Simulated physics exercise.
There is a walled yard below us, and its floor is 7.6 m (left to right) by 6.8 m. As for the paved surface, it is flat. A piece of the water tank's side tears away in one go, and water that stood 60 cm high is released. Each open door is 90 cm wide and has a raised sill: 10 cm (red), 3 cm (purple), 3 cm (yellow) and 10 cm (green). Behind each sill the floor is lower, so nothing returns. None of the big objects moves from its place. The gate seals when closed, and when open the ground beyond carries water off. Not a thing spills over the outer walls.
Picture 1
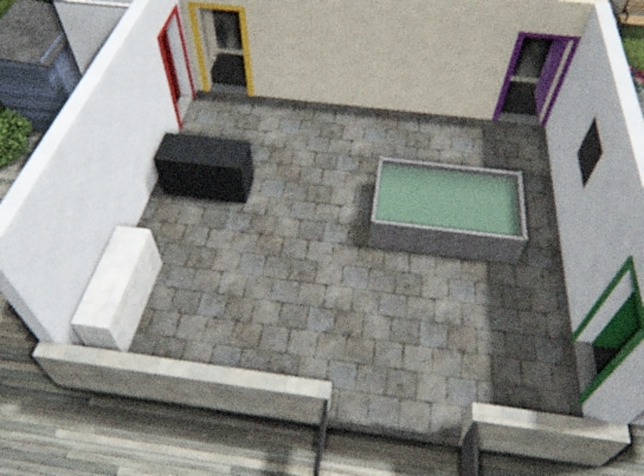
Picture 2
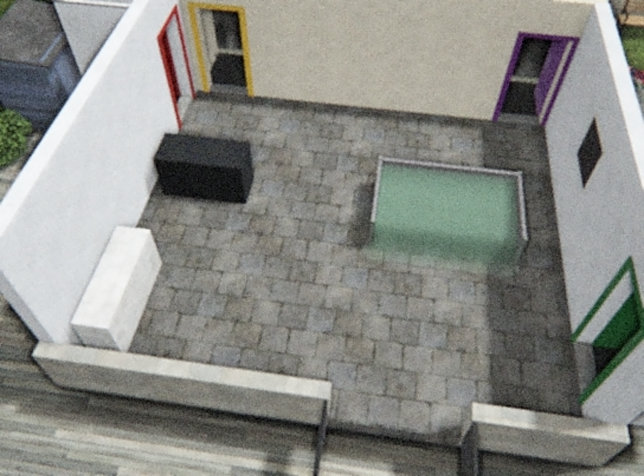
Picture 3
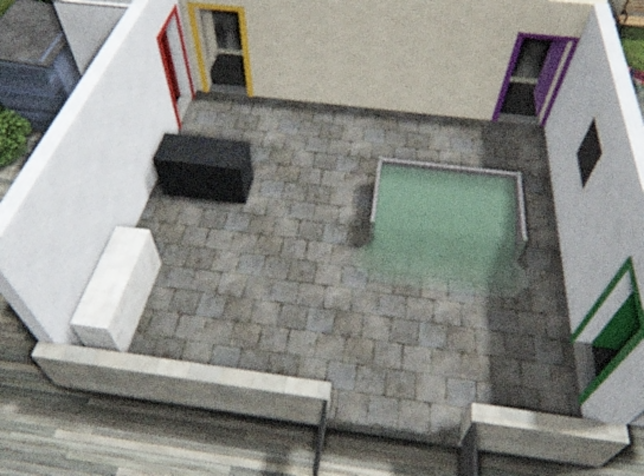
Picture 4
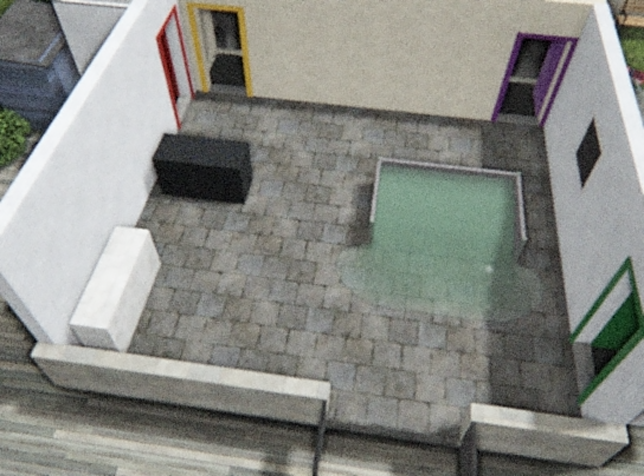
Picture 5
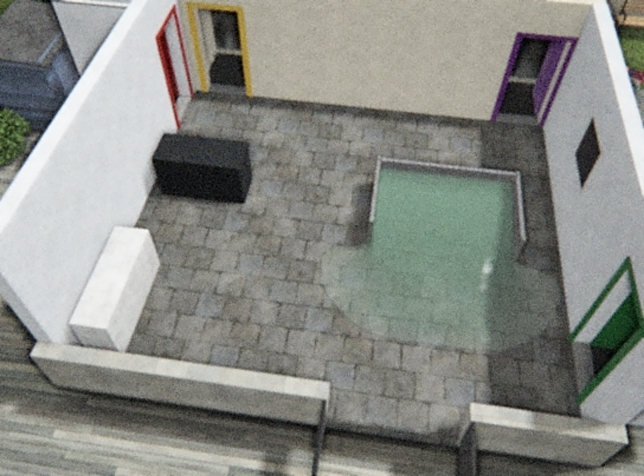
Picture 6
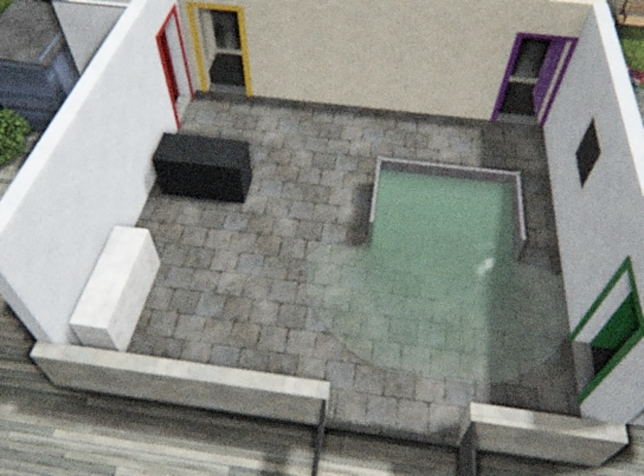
Pale green water pouring from the near side of a rectangular tank and spreading in a rounded sheet across grey paving.
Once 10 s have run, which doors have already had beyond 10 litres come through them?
After 10 s: The red door has not yet; the purple door already has; the yellow door has not yet; the green door already has.
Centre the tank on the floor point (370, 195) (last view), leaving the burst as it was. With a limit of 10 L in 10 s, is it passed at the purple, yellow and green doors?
Result - purple door does not exceed it, yellow door does not exceed it, green door does not exceed it.
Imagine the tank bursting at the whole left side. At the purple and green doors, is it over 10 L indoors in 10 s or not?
Well, against that limit, at purple it's within bounds, and at green it's within bounds.
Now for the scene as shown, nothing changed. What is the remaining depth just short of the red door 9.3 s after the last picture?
0.5 cm.
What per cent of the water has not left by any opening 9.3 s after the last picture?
Roughly 54 per cent is still there.
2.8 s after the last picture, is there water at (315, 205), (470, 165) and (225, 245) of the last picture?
Untouched, untouched, untouched.
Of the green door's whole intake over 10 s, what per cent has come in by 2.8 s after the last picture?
I'd put it at about 80 per cent by that point.
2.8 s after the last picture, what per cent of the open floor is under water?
Wet share: Near 35 percent.
Then, 0.7 s after the last picture water covers 30 % of the floor and is deepest (31 cm) near (480, 425); red door not reached, purple door not reached, yellow door not reached, green door 10 cm at the sill, 0 L in.
Then, 1.5 s after the last picture water covers 30 % of the floor and is deepest (36 cm) near (570, 438); red door not reached, purple door not reached, yellow door not reached, green door 14 cm at the sill, 1 L in.
Then, 2.8 s after the last picture water covers 35 % of the floor and is deepest (16 cm) near (73, 365); red door not reached, purple door not reached, yellow door not reached, green door 15 cm at the sill, 32 L in.
Then, 5.3 s after the last picture water covers 50 % of the floor and is deepest (8 cm) near (73, 365); red door not reached, purple door not reached, yellow door not reached, green door 5 cm at the sill, 40 L in.
Then, 9.3 s after the last picture water covers 65 % of the floor and is deepest (8 cm) near (185, 227); red door not reached, purple door 4 cm at the sill, 18 L in, yellow door not reached, green door 2 cm at the sill, 41 L in.
